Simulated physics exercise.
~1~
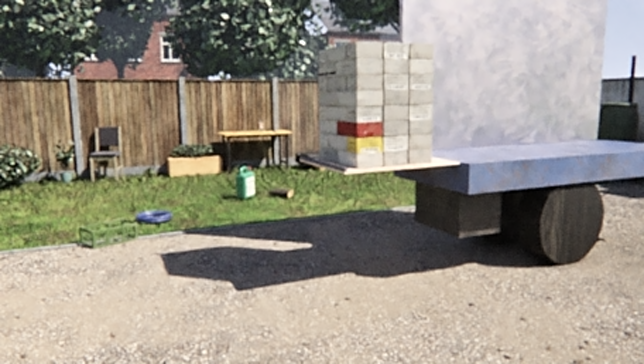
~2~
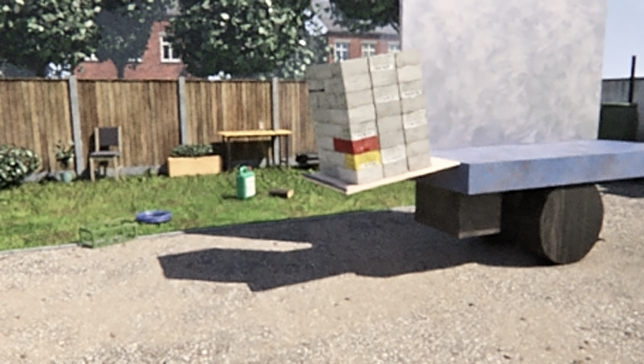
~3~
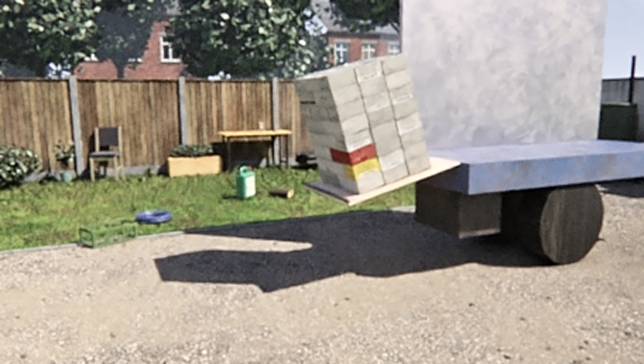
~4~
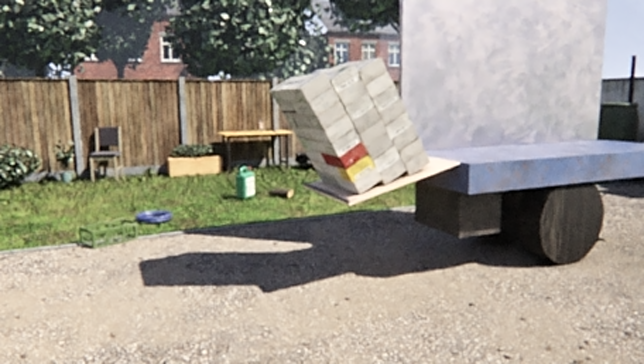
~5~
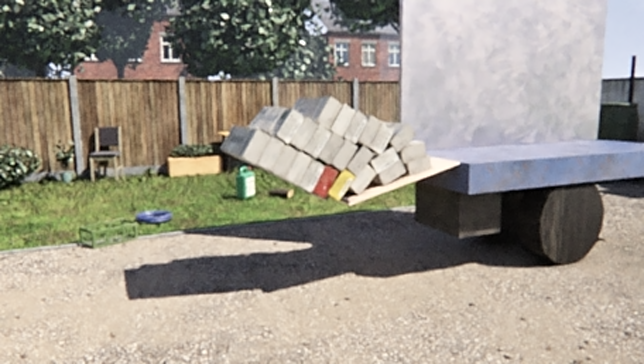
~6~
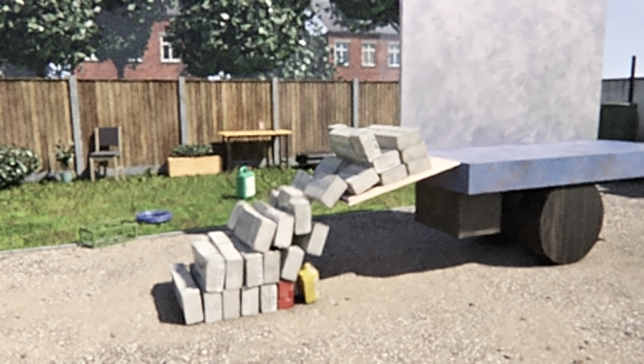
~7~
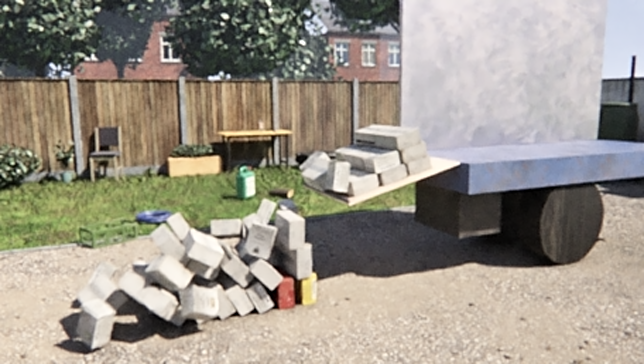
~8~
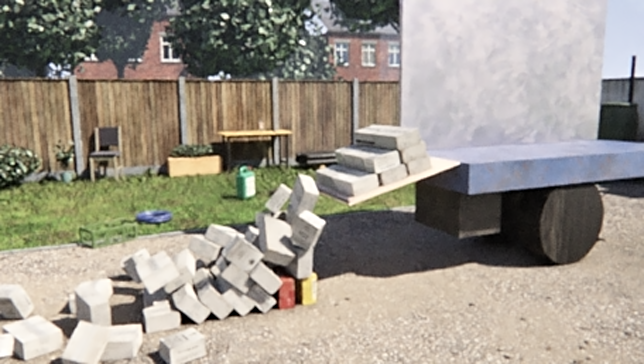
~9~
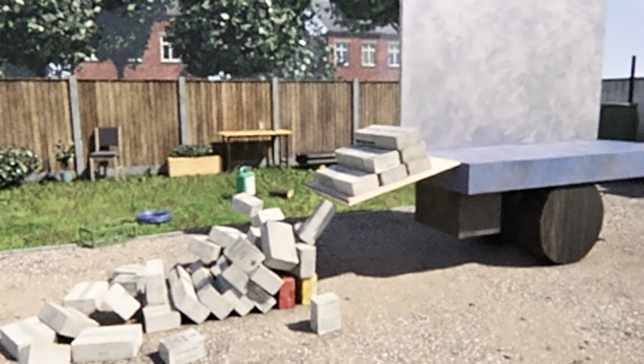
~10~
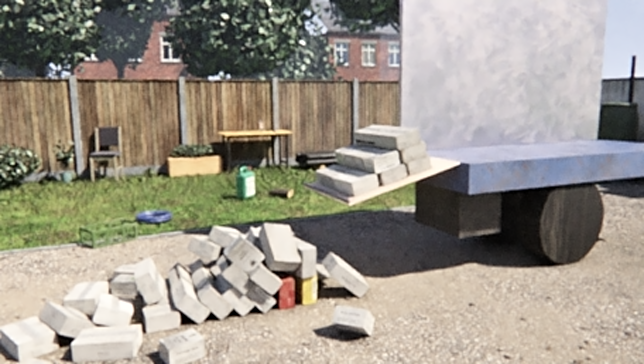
A tall stack of pale boxes, one red and one yellow among them, tilted as the platform behind a lorry drooped, then toppled left and spilled onto the gravel, leaving a scattered heap below and a small pile still on the sloping platform.
